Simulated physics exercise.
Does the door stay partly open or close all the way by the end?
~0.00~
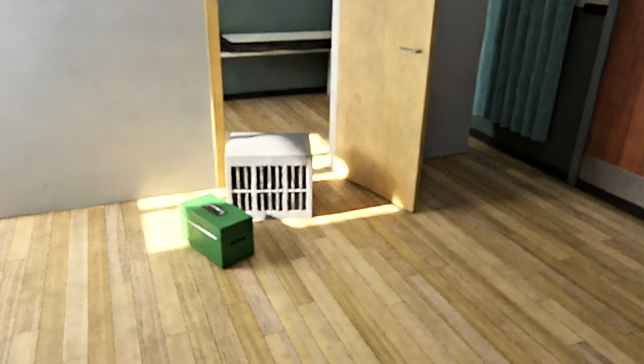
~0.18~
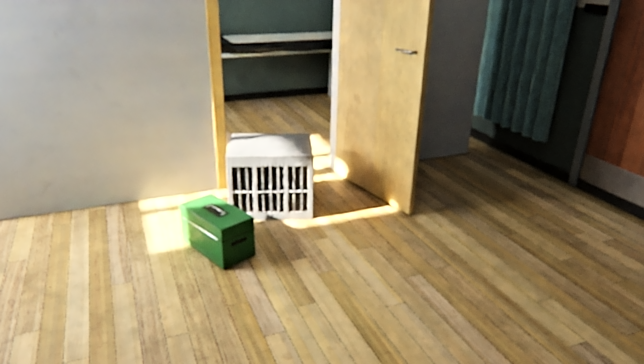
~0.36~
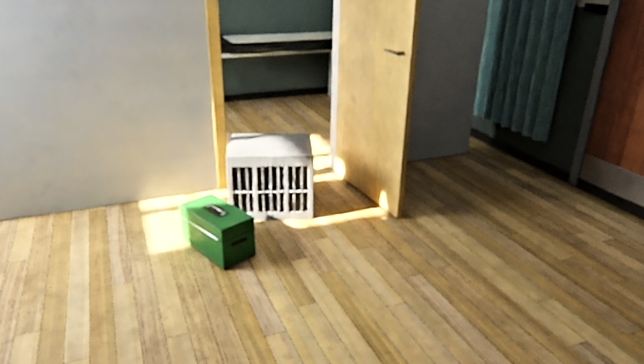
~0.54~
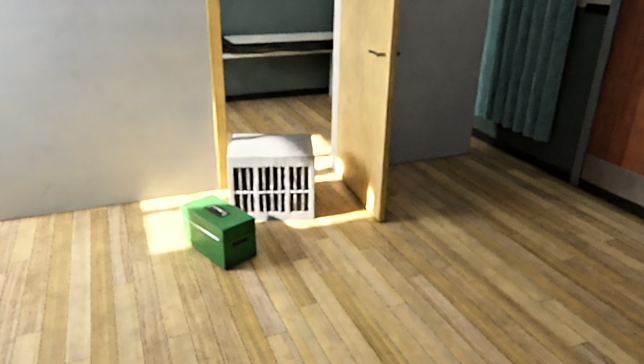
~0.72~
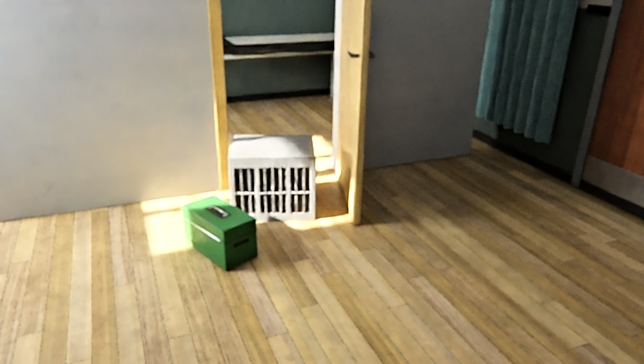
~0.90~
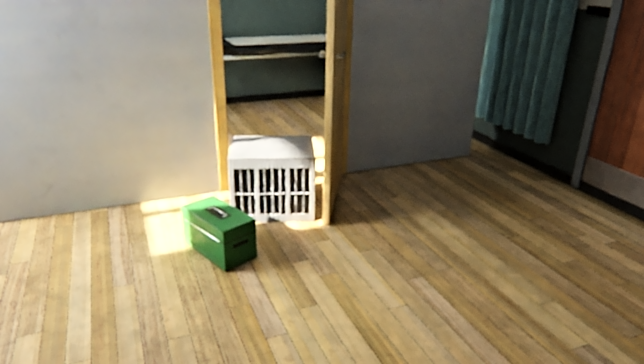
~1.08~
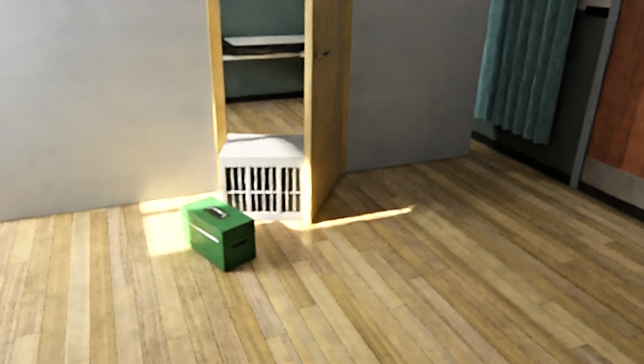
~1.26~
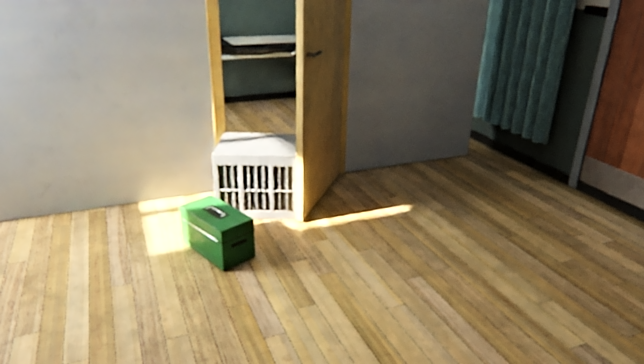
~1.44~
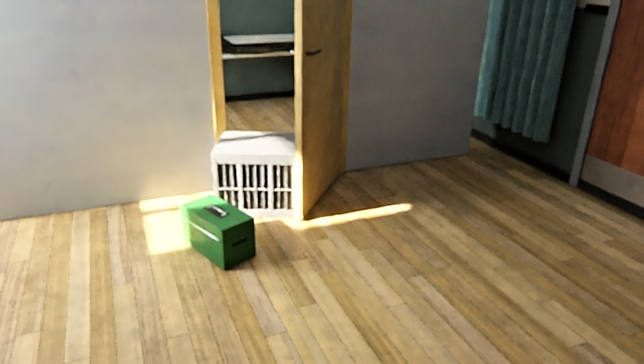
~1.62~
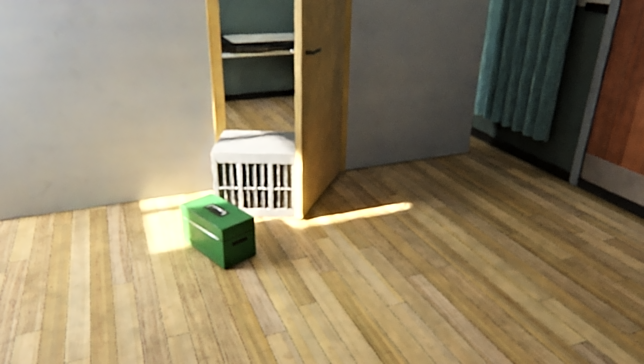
The door stays partly open. It pushes the pale crate slightly to the left and then stops short of closing.
